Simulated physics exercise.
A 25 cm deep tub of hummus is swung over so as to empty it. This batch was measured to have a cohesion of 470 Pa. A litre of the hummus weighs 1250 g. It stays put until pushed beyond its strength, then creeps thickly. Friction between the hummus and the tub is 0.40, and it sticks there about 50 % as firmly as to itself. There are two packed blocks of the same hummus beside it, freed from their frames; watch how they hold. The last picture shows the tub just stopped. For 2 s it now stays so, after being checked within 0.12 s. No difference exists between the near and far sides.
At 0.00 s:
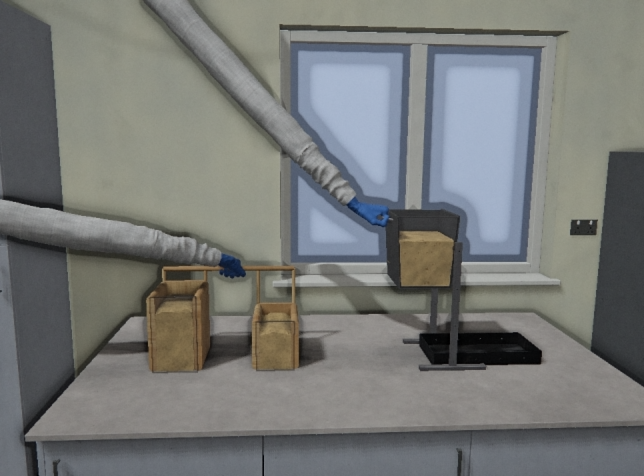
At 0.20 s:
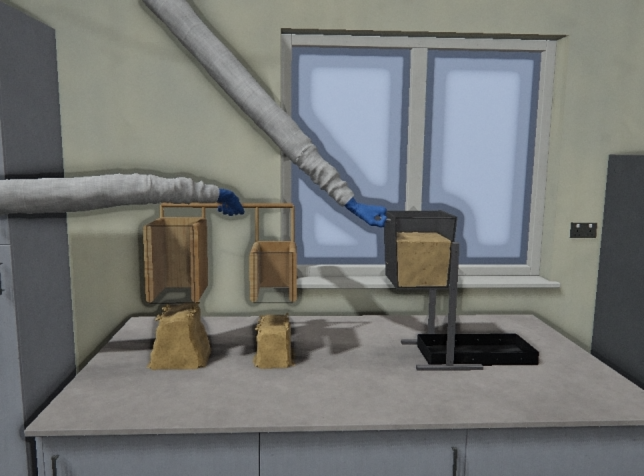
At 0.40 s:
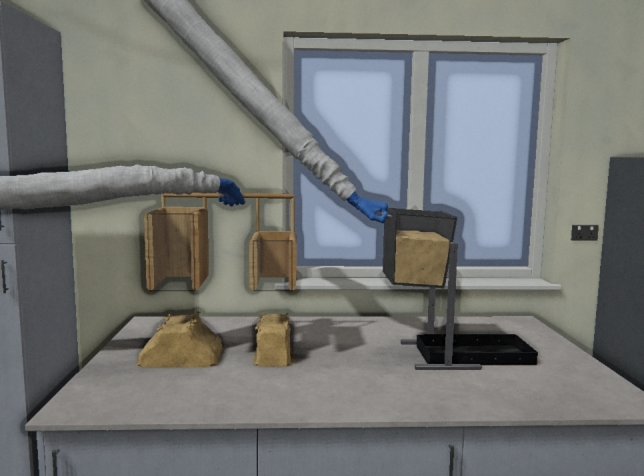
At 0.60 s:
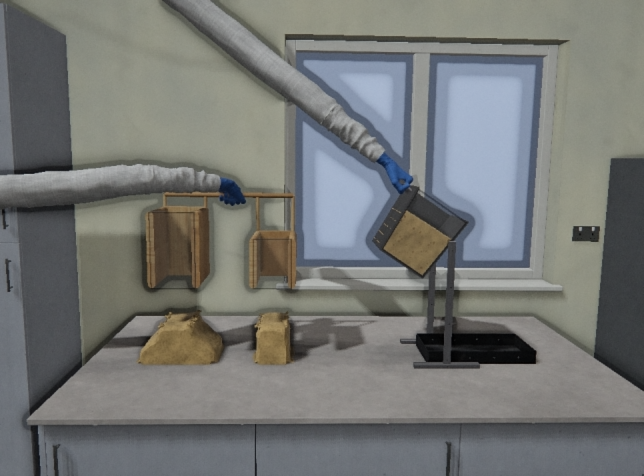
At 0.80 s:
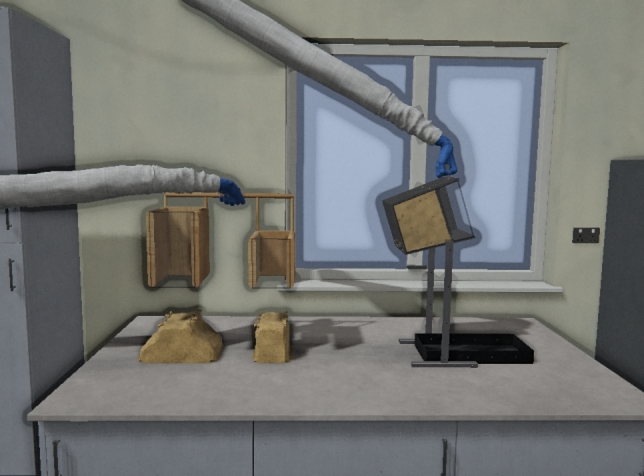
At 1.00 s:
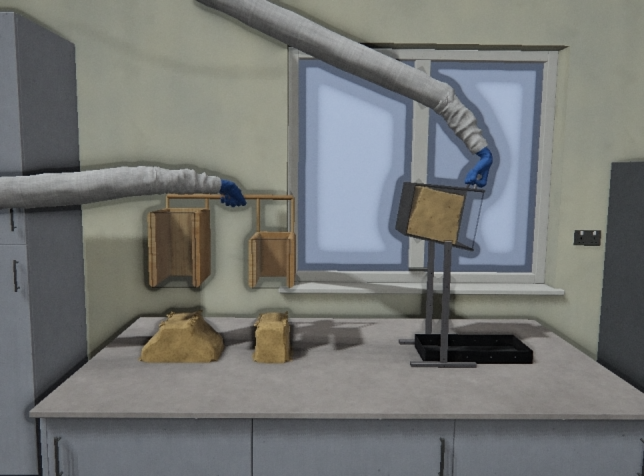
Gloved hands lift wooden moulds off two tan blocks, the larger slumping, then turn a tub sideways.
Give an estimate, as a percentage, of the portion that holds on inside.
The portion holding on inside is about 41 %.
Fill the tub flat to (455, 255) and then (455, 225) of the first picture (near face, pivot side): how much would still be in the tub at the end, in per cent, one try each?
Close to 65 percent the first time and close to 0 percent the second.
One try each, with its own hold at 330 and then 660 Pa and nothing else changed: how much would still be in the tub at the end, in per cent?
Expect about 35 in a hundred, then about 0 in a hundred.
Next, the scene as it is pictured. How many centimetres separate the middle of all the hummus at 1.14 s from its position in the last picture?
Shift: Roughly 5 cm.
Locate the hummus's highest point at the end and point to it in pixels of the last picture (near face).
I'd say it peaks at roughly (446, 222) in the last picture.
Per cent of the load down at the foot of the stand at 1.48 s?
About 0 %.
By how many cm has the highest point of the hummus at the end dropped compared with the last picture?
Some 12 cm.
By 1.14 s, the tub is at 99 degrees and holds 99 %.
By 1.31 s, the tub is at 99 degrees and holds 66 %.
By 1.48 s, the tub is at 99 degrees and holds 48 %.
By 1.65 s, the tub is at 99 degrees and holds 42 %.
By 3.00 s, at the end, the tub is at 99 degrees and holds 41 %.
